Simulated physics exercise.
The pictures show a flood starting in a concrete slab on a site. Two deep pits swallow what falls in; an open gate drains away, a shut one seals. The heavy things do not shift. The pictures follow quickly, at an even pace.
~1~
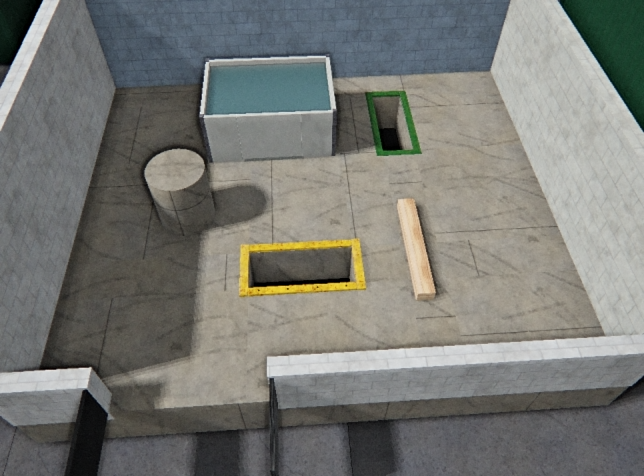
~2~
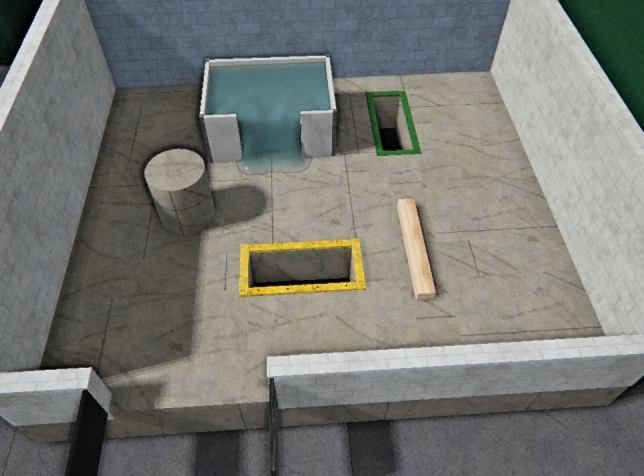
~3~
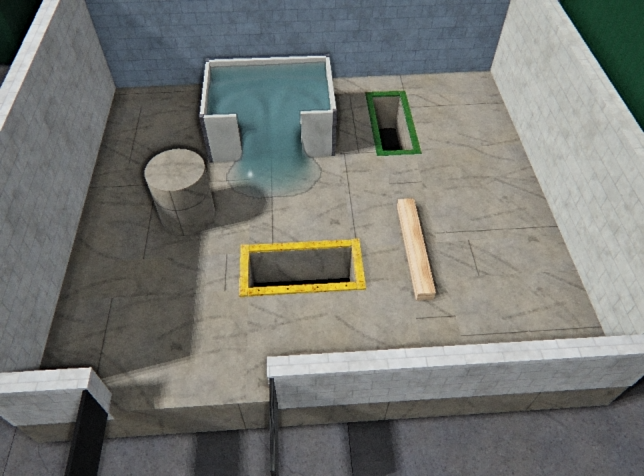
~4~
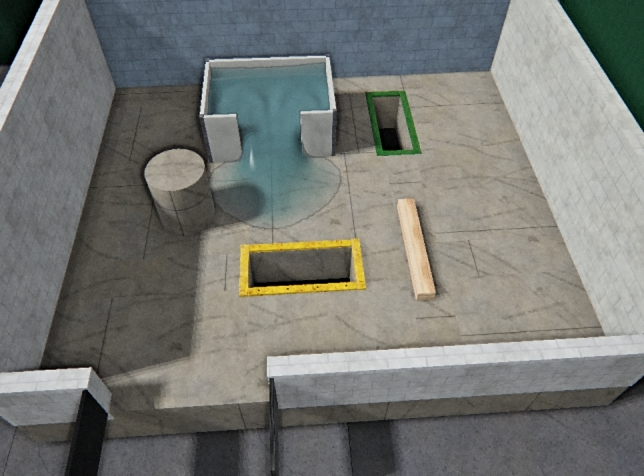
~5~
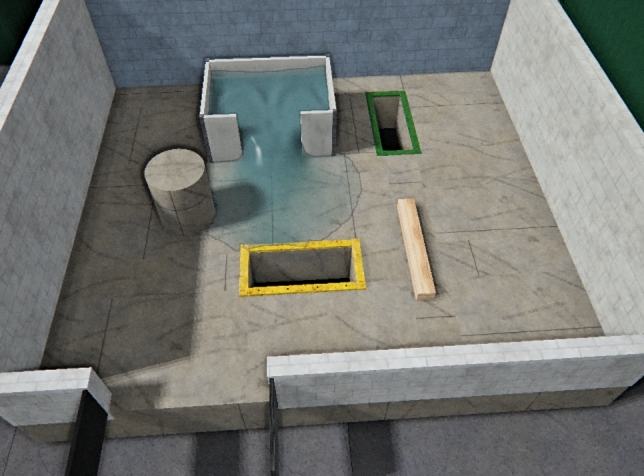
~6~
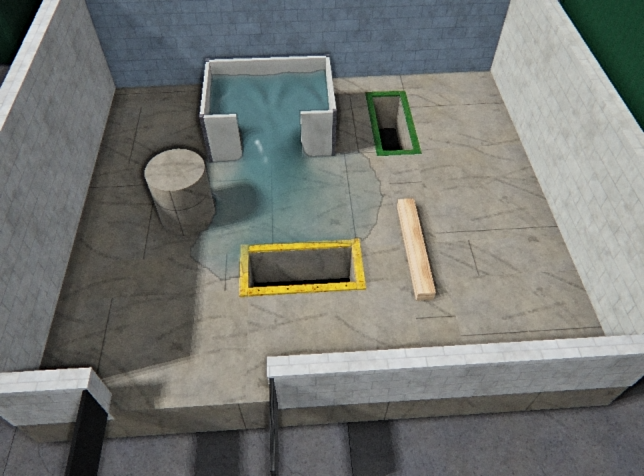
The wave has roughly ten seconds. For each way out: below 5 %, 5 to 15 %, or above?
The gate takes above 15 %; the yellow pit takes above 15 %; the green pit takes not even 5 %.
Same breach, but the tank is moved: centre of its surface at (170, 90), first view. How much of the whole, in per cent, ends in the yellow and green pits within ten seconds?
Per cent: Yellow 4, green 6.
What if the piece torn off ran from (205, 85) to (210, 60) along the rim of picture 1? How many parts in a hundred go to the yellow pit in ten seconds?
In per cent: Yellow 0.
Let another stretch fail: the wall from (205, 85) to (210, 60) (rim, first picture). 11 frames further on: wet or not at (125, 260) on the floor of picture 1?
At that place: Awash.
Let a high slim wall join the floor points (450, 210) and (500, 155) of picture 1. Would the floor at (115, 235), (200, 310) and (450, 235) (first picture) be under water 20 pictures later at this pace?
In that order: Dry, wet, free of water.
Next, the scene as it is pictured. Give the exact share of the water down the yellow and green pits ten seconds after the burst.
About 38 and 0 per cent.
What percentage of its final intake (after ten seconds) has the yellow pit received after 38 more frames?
Some 95 per cent.
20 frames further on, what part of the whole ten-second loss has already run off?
I make it 65 per cent.
A moment on, water covers 25 % of the floor; the gate 0 %, the yellow pit 12 %, the green pit 0 %.
Next, water covers 35 % of the floor; the gate 5 %, the yellow pit 21 %, the green pit 0 %.
Then, water covers 40 % of the floor; the gate 10 %, the yellow pit 29 %, the green pit 0 %.
Later, water covers 55 % of the floor; the gate 17 %, the yellow pit 36 %, the green pit 0 %.
In the end, water covers 65 % of the floor; the gate 20 %, the yellow pit 38 %, the green pit 1 %.
